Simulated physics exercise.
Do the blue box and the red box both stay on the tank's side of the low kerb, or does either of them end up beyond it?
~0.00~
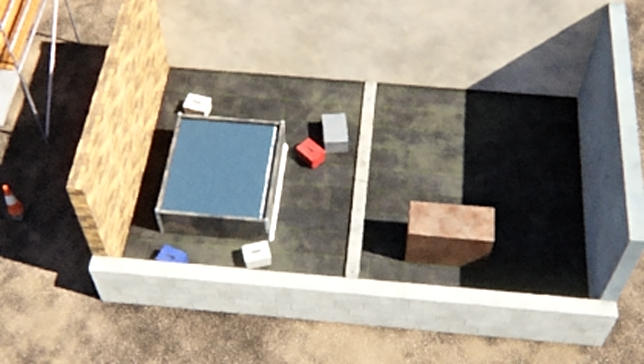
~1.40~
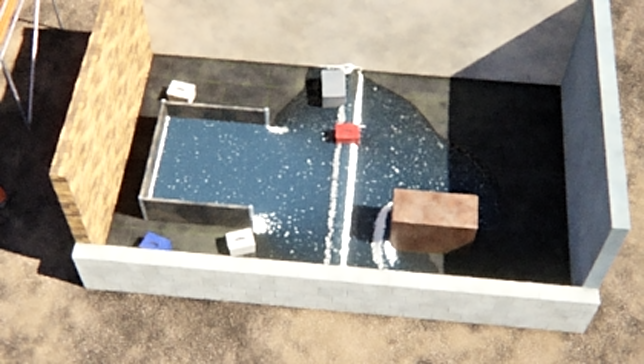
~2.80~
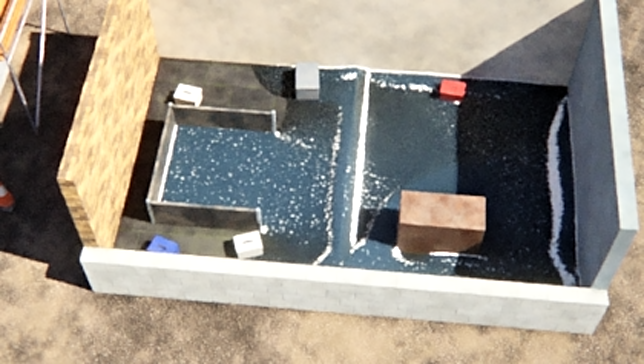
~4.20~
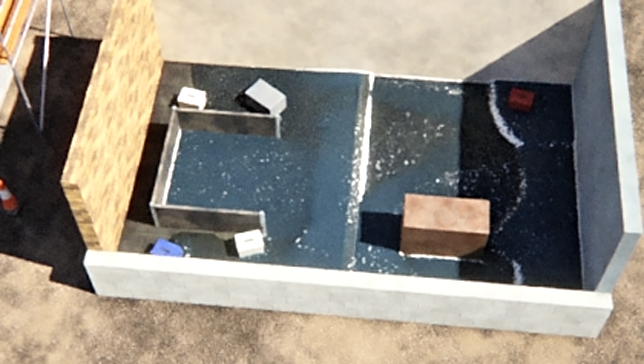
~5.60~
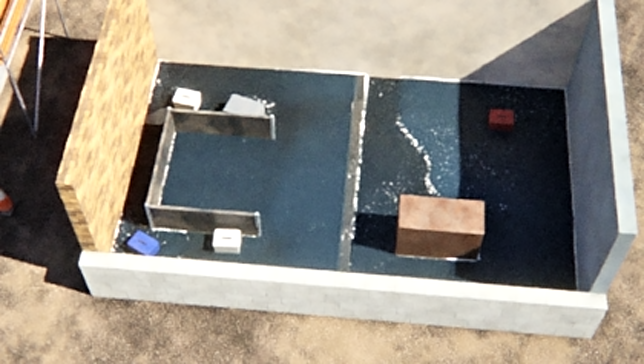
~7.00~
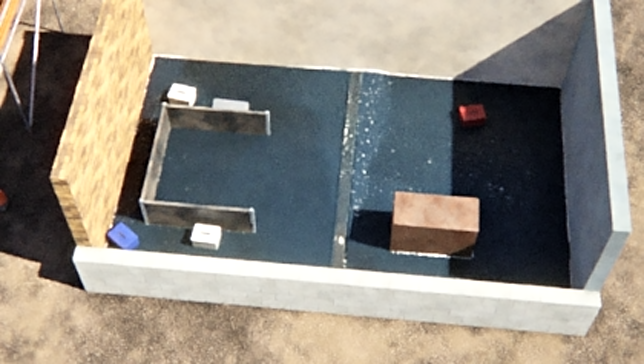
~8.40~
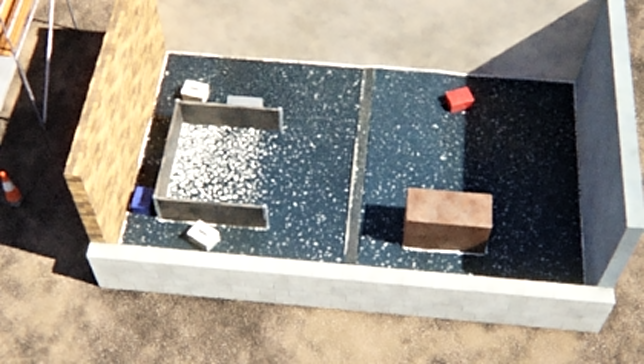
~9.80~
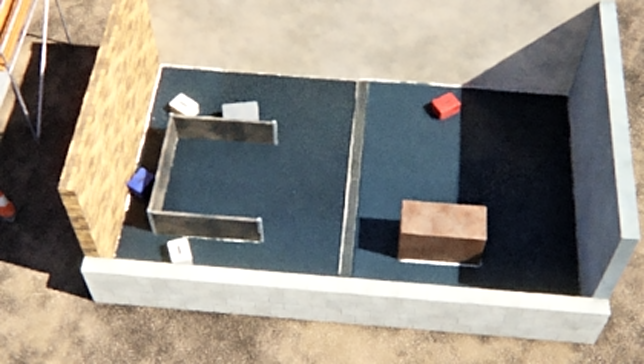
The red box ends up beyond the kerb, carried over by the rush of water. The blue box stays on the tank's side, drifting over by the brick wall.
